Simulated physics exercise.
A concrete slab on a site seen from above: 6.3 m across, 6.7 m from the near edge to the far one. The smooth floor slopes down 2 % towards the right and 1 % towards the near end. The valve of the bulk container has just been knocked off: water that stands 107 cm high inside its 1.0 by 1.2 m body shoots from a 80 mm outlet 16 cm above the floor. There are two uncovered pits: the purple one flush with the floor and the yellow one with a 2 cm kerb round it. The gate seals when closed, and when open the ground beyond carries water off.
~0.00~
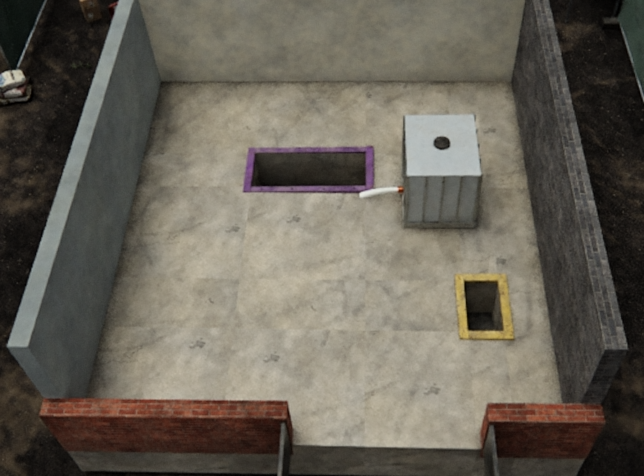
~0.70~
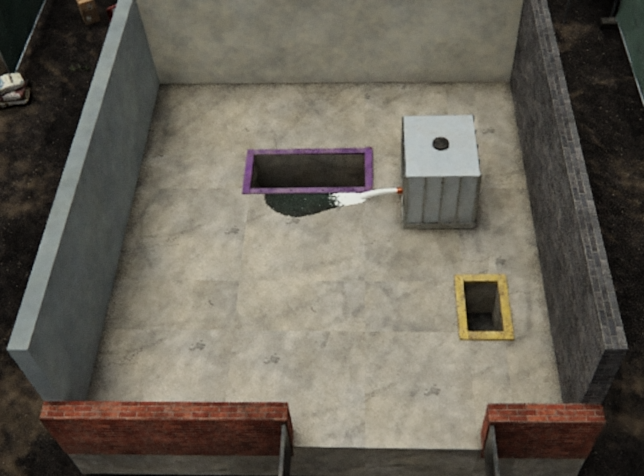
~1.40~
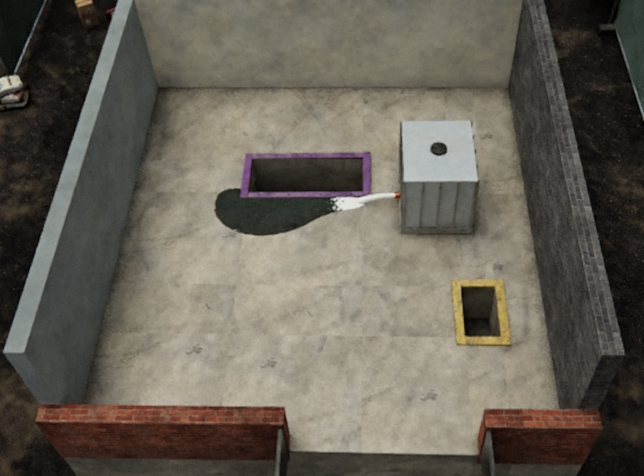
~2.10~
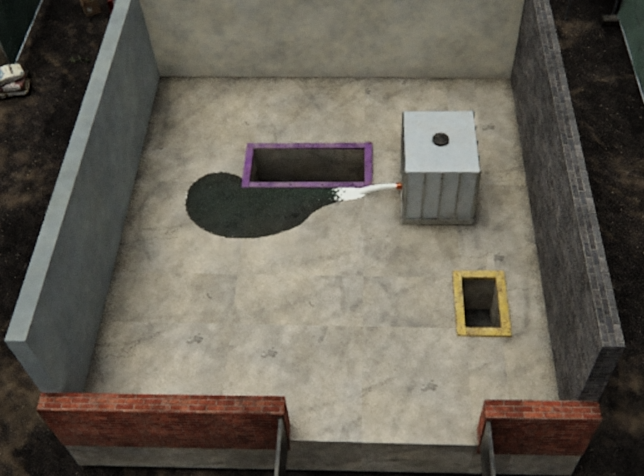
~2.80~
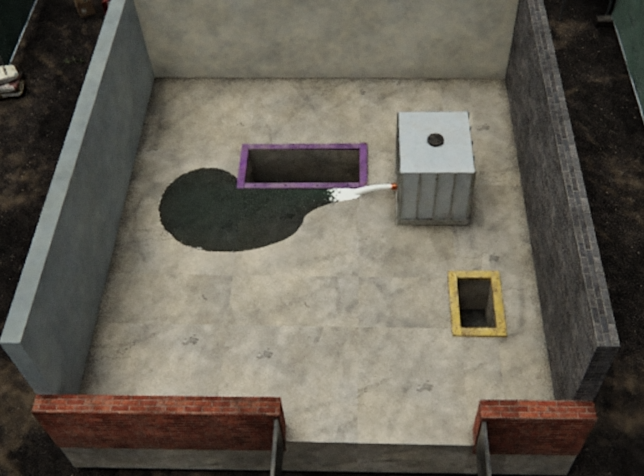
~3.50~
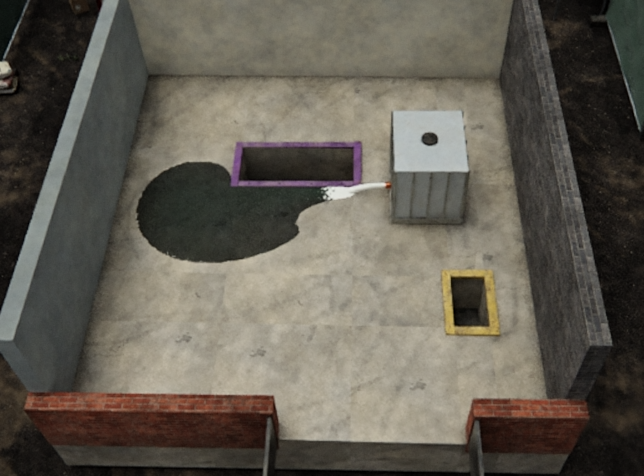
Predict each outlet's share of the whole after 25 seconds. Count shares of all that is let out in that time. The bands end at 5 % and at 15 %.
Shares: The gateway takes between 5 and 15 %; the purple pit takes above 15 %; the yellow pit takes not even 5 %.
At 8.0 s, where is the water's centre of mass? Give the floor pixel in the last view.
At about (213, 233).
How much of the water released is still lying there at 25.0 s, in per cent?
About 44 per cent.
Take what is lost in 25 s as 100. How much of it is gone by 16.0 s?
About 55 per cent.
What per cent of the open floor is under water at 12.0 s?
About 30 per cent.
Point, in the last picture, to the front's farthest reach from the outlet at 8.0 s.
Near (112, 280).
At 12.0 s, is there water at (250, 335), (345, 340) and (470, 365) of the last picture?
In turn: Flooded, under water, dry.
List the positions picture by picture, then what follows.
The jet has just started at (386, 191); the ground is still dry, in the first picture.
From the spout at (386, 192) the water has spread over 0.6 m2; its tip is at (267, 201), and it is 1.4 cm deep on average, in the second picture.
The jet leaves at (383, 196); the sheet reaches (216, 208), 3.0 m away, and wets 1.4 m2, in the third picture.
The jet leaves at (385, 187); the sheet reaches (188, 197), 3.4 m away, and wets 2.1 m2, in the fourth picture.
The jet leaves at (380, 187); the sheet reaches (161, 213), 3.8 m away, and wets 2.9 m2, in the fifth picture.
The jet leaves at (374, 186); the sheet reaches (139, 213), 4.0 m away, and wets 3.6 m2, in the sixth picture.
After 5.0 s water covers 15 % of the floor and is deepest (4 cm) near (347, 190); gone so far, the gateway 0 %, the purple pit 8 %, the yellow pit 0 %.
After 8.0 s water covers 20 % of the floor and is deepest (4 cm) near (347, 190); gone so far, the gateway 0 %, the purple pit 13 %, the yellow pit 0 %.
After 12.0 s water covers 30 % of the floor and is deepest (4 cm) near (347, 190); gone so far, the gateway 0 %, the purple pit 21 %, the yellow pit 0 %.
After 16.0 s water covers 40 % of the floor and is deepest (4 cm) near (347, 190); gone so far, the gateway 1 %, the purple pit 29 %, the yellow pit 0 %.
After 25.0 s water covers 40 % of the floor and is deepest (4 cm) near (539, 428); gone so far, the gateway 9 %, the purple pit 47 %, the yellow pit 0 %.
